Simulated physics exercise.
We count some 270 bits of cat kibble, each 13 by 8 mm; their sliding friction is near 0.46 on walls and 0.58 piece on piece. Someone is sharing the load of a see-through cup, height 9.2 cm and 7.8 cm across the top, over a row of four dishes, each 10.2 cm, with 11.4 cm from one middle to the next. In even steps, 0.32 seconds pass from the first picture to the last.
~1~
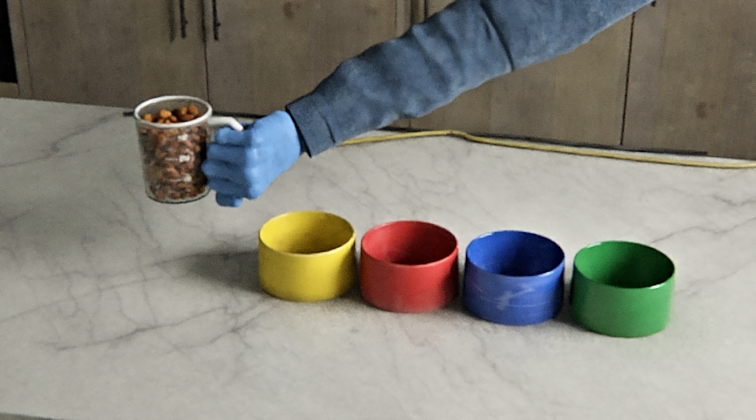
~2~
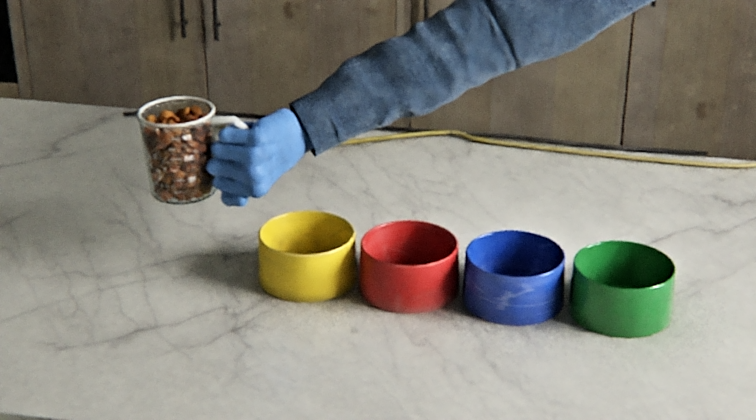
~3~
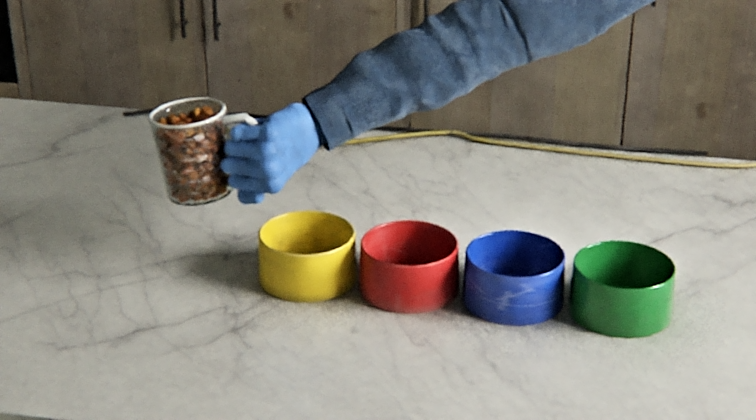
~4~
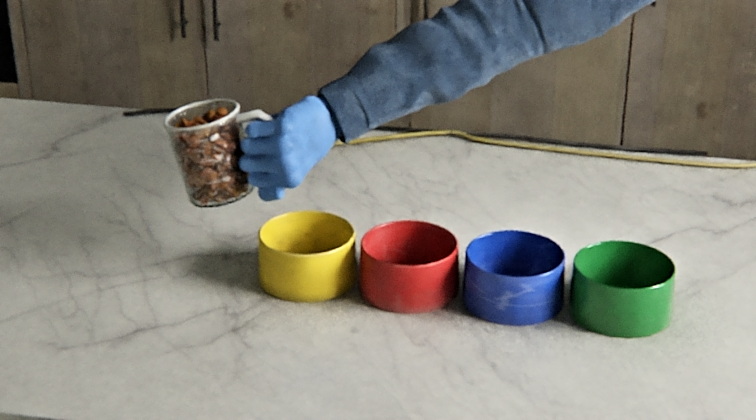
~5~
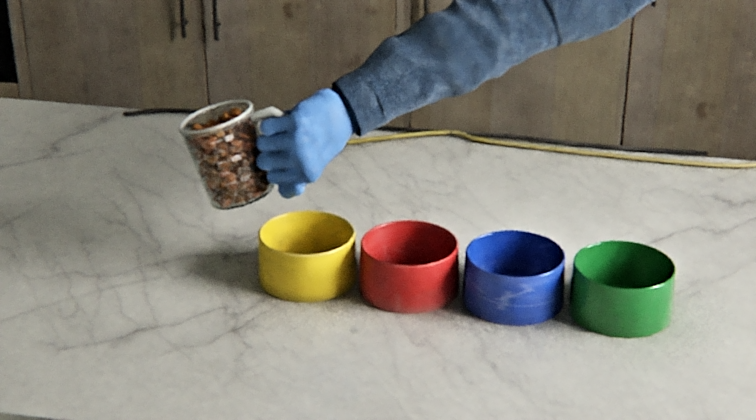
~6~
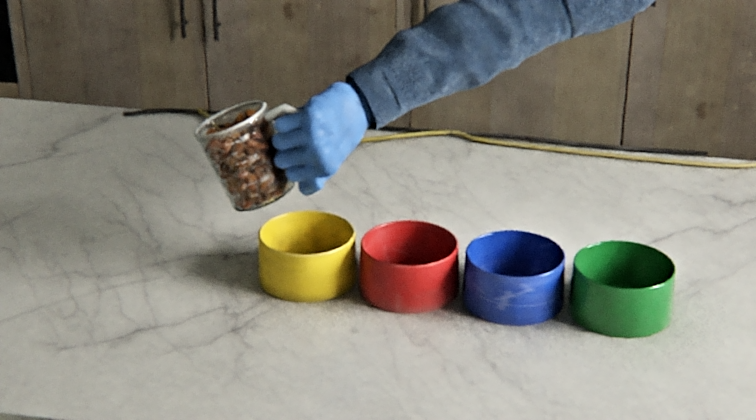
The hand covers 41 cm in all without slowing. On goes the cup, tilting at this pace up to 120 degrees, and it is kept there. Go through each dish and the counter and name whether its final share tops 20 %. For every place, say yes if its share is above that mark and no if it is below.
Red: No, blue: Yes, green: No, yellow: No, counter: No.
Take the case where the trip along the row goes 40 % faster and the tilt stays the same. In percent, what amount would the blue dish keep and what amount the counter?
Shares: Blue 100, counter 0.
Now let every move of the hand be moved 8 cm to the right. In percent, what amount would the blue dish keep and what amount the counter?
After the change, blue takes 30 while the counter takes 30.
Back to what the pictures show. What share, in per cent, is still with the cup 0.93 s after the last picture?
Close to 85 % of the load.
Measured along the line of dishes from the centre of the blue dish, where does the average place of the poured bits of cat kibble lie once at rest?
Around 2 cm away, toward the left-hand end.
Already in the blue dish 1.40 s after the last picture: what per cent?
Share at that time: Approx. 65 per cent.
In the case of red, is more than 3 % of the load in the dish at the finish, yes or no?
With red the answer is affirmative.
Then, 0.56 s after the last picture, tilt 68 degrees; cup holds 100 %.
Then, 0.93 s after the last picture, tilt 99 degrees; cup holds 85 %, red 5 %.
Then, 1.40 s after the last picture, tilt 120 degrees; cup holds 25 %, red 10 %, blue 65 %.
In the end, red 10 %, blue 90 %, green 0 %, yellow 0 %, counter 5 %.
